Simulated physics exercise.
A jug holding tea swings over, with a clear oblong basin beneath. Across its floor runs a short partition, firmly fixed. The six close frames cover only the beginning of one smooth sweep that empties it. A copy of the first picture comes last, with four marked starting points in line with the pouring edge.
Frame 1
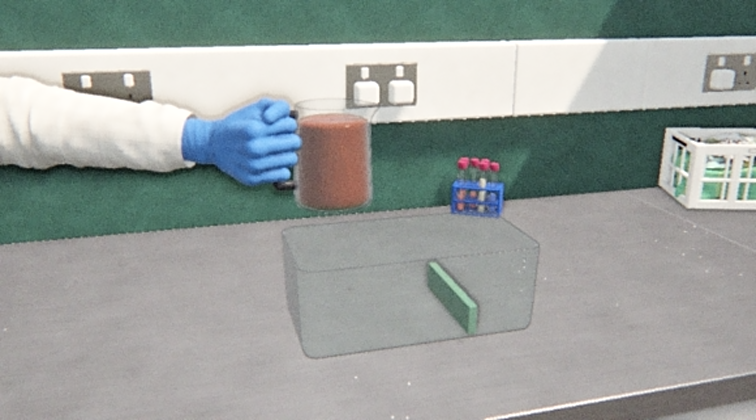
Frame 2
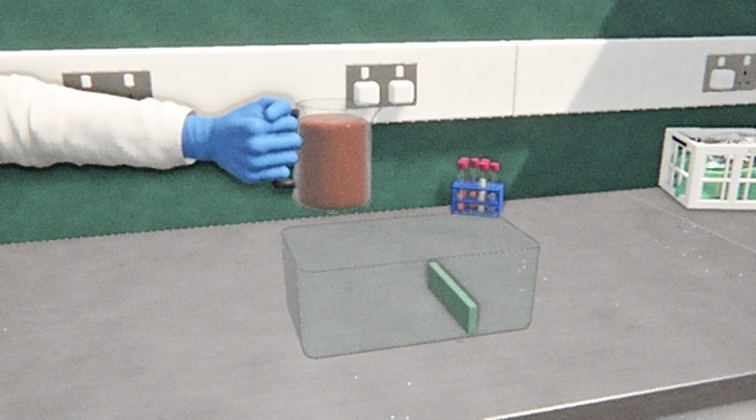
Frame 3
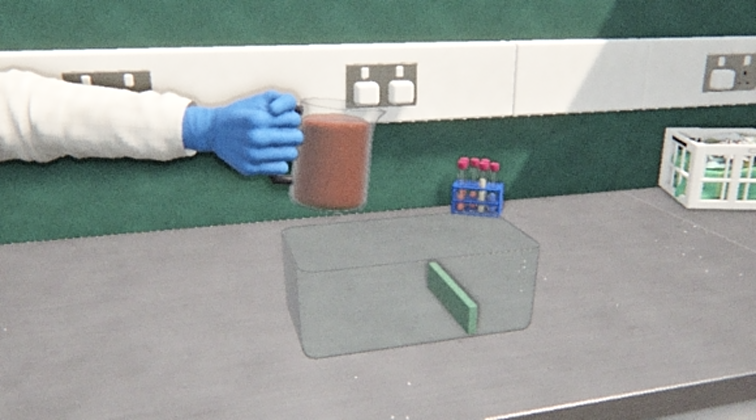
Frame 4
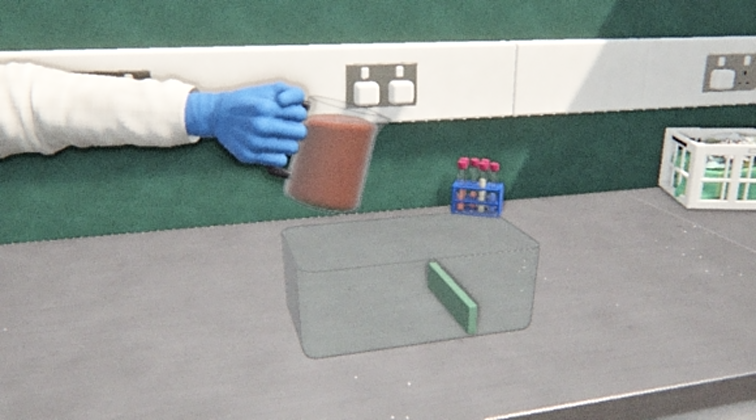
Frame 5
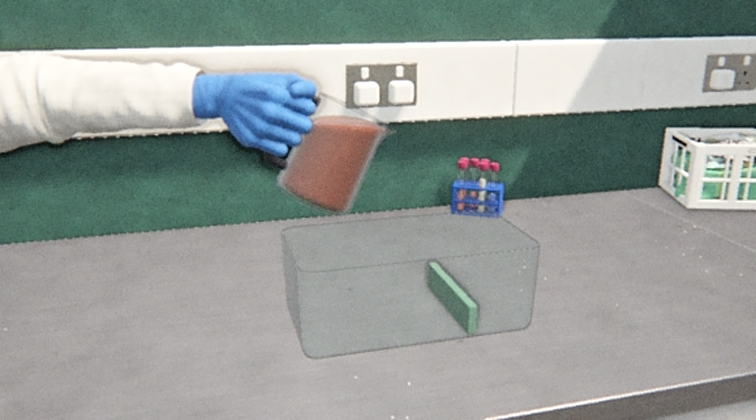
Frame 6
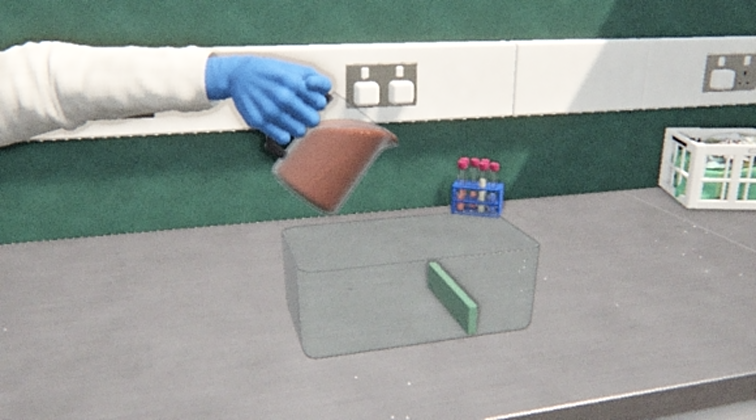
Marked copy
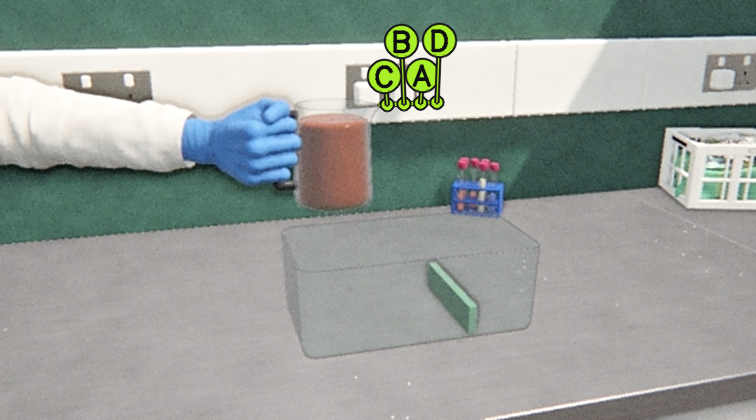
On a laboratory bench, a blue-gloved hand tilting a jug of reddish-brown liquid rightward above a clear basin with a green partition.
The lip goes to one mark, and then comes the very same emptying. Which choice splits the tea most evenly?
B is best.
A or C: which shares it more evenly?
It is A.
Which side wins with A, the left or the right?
The right one.
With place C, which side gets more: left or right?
The left side.
In lime, A at (420, 103); B at (404, 103); C at (387, 104); D at (436, 102).
If A is chosen, about 24 % ends left of the wall and 73 % right of it; 3 % is lost outside.
If B is chosen, about 48 % ends left of the wall and 50 % right of it.
If C is chosen, about 85 % ends left of the wall and 13 % right of it; 3 % is lost outside.
If D is chosen, about 37 % ends left of the wall and 59 % right of it; 5 % is lost outside.
